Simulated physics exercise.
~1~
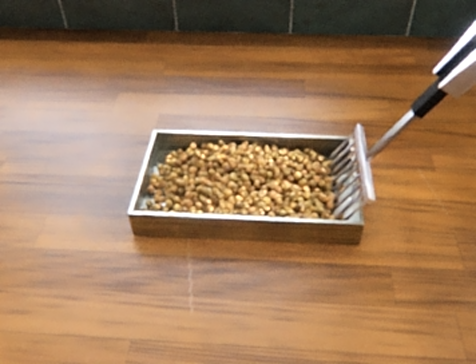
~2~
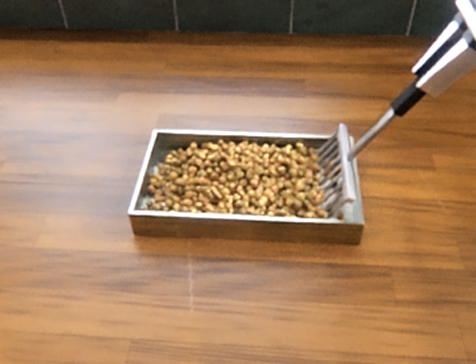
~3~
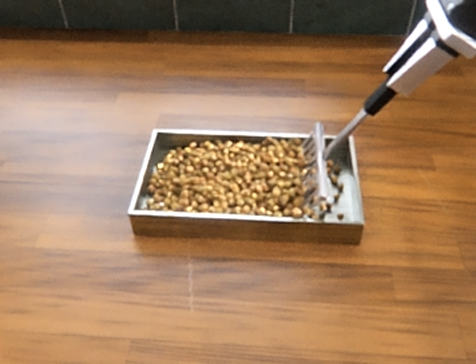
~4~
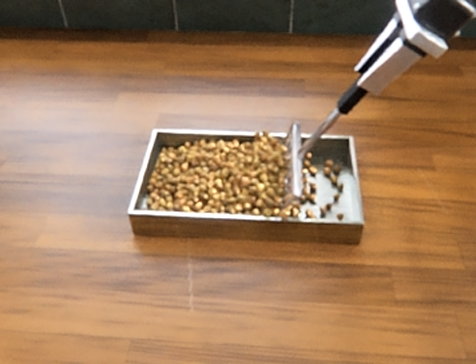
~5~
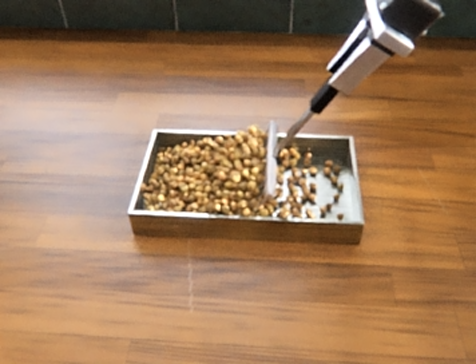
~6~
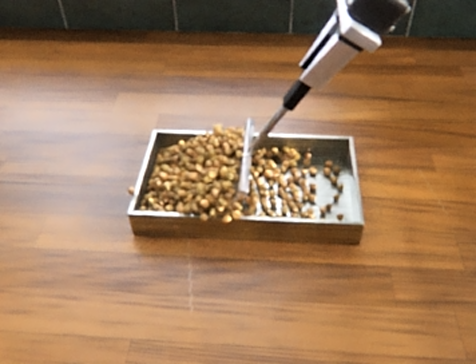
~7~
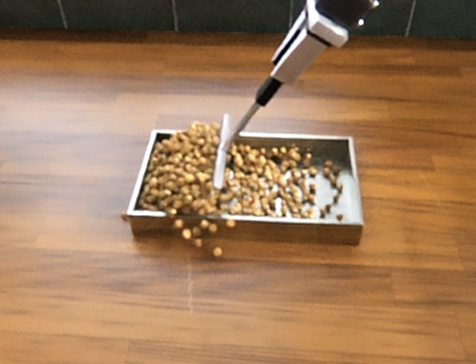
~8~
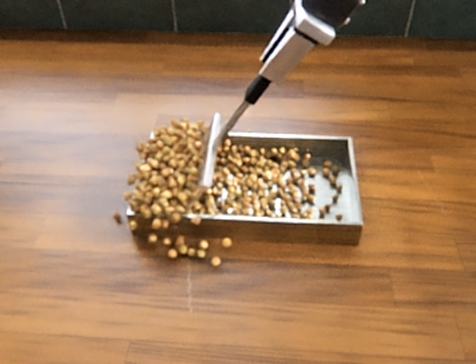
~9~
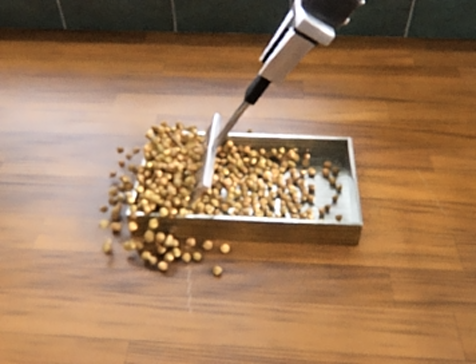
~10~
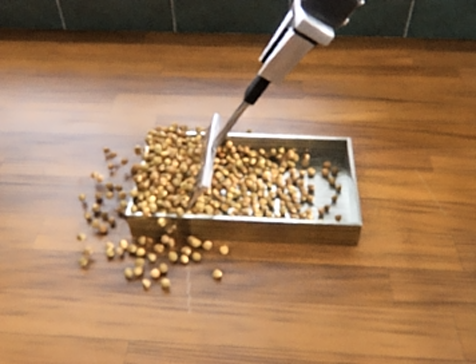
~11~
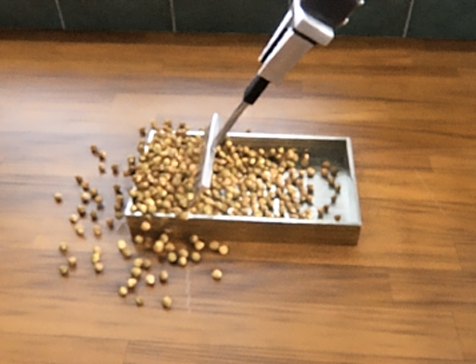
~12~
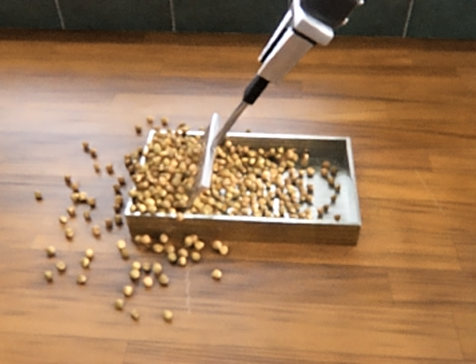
The clip opens on a shallow metal tray filled with dried chickpeas on a wooden surface, with a comb-like tool held by a machine arm at its right end. The arm draws the comb leftward through the load, leaving a thin scatter of chickpeas behind it. The pieces pile up ahead of the tool, and some begin to tumble over the near edge. As the comb stops toward the left side, more spill over the left end and roll outward. Finally, most chickpeas remain in the tray, while a loose scatter lies around its left corner.
